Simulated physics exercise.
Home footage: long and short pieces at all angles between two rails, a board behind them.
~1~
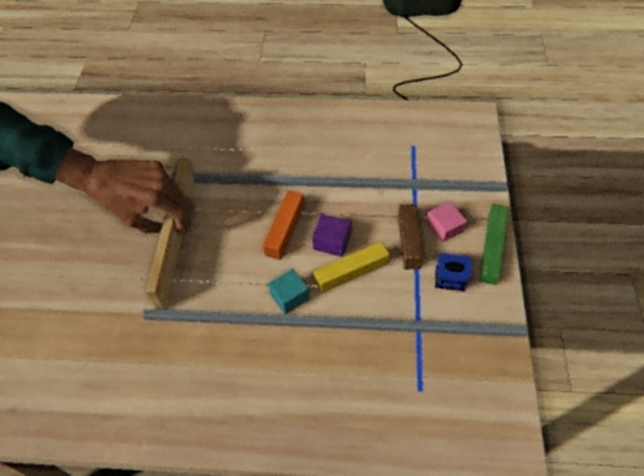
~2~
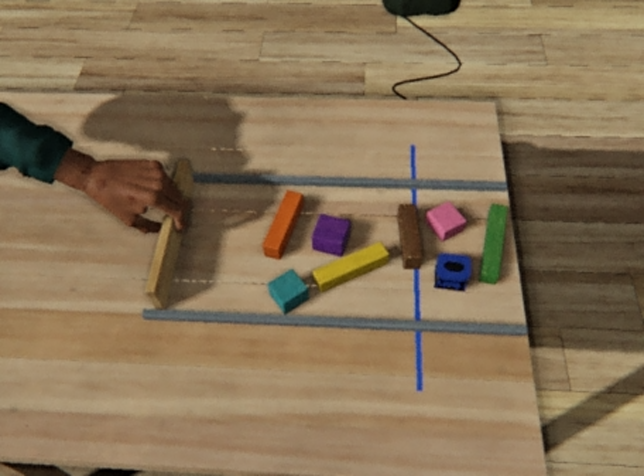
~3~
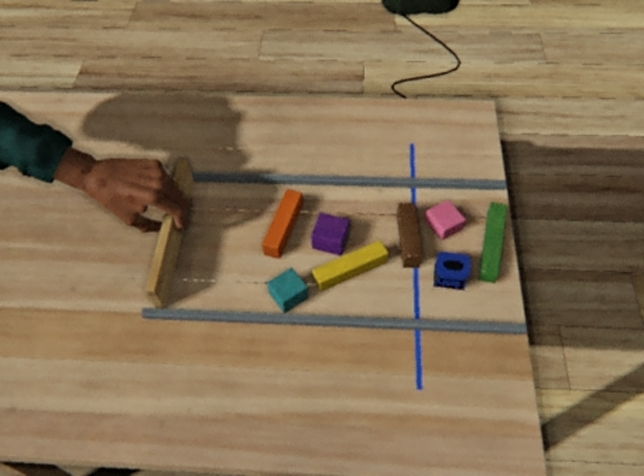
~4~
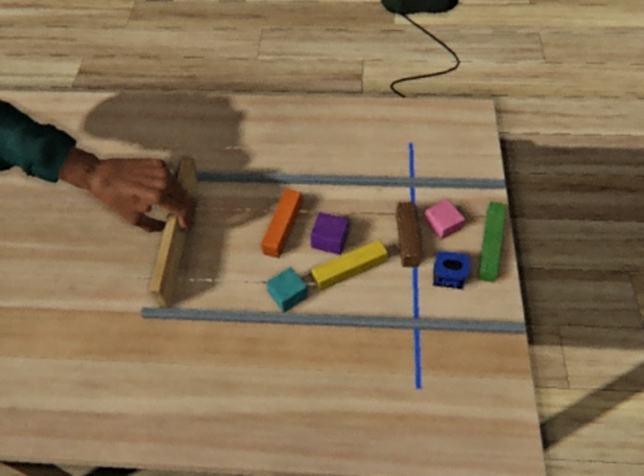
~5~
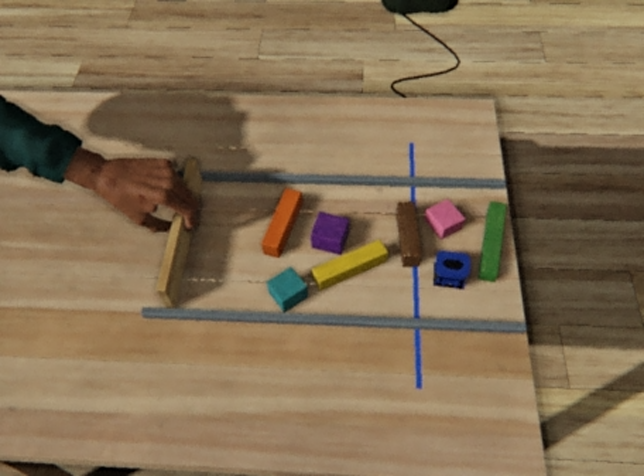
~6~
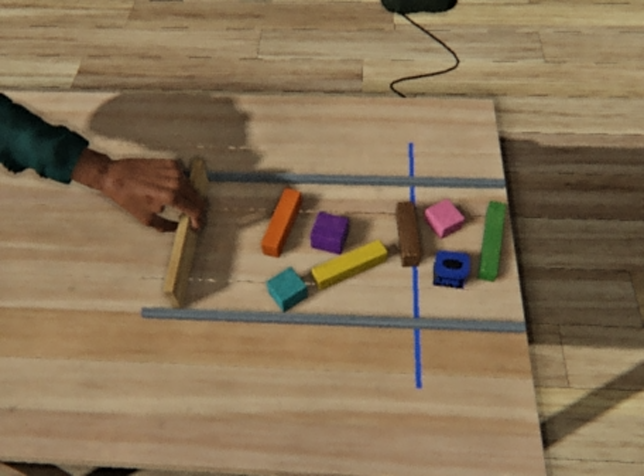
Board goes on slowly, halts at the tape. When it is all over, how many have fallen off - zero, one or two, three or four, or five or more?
Most likely, none whatsoever will tumble down.
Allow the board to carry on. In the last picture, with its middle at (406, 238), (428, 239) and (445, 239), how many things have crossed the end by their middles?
The counts would come out as 0, 1 and 1.
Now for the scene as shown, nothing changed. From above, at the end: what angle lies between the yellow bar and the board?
Misalignment: Close to 45°.
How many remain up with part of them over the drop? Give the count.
That would be 1.
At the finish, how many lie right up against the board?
Count recorded: 2.
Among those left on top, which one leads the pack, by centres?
It's the green bar that ends up nearest.
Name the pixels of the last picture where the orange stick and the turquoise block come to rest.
The orange stick comes to rest at (423, 226), and the turquoise block comes to rest at (438, 298).
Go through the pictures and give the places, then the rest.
In the first picture, green bar (494, 243); blue case (453, 273); pink block (446, 222); board (173, 232); tape (416, 252).
In the second picture, blue case (452, 272); purple block (331, 235).
In the third picture, pink block (445, 220); turquoise block (288, 290).
In the fourth picture, green bar (492, 241); brown bar (408, 234).
In the fifth picture, blue case (451, 270); orange stick (283, 223).
In the sixth picture, green bar (492, 240); blue case (451, 270); pink block (444, 219); board (188, 231); tape (414, 249).
Soon after, none off yet; green bar at rest near (492, 240); blue case at rest near (451, 270); pink block at rest near (444, 219).
In the end, the number that fall off is zero.
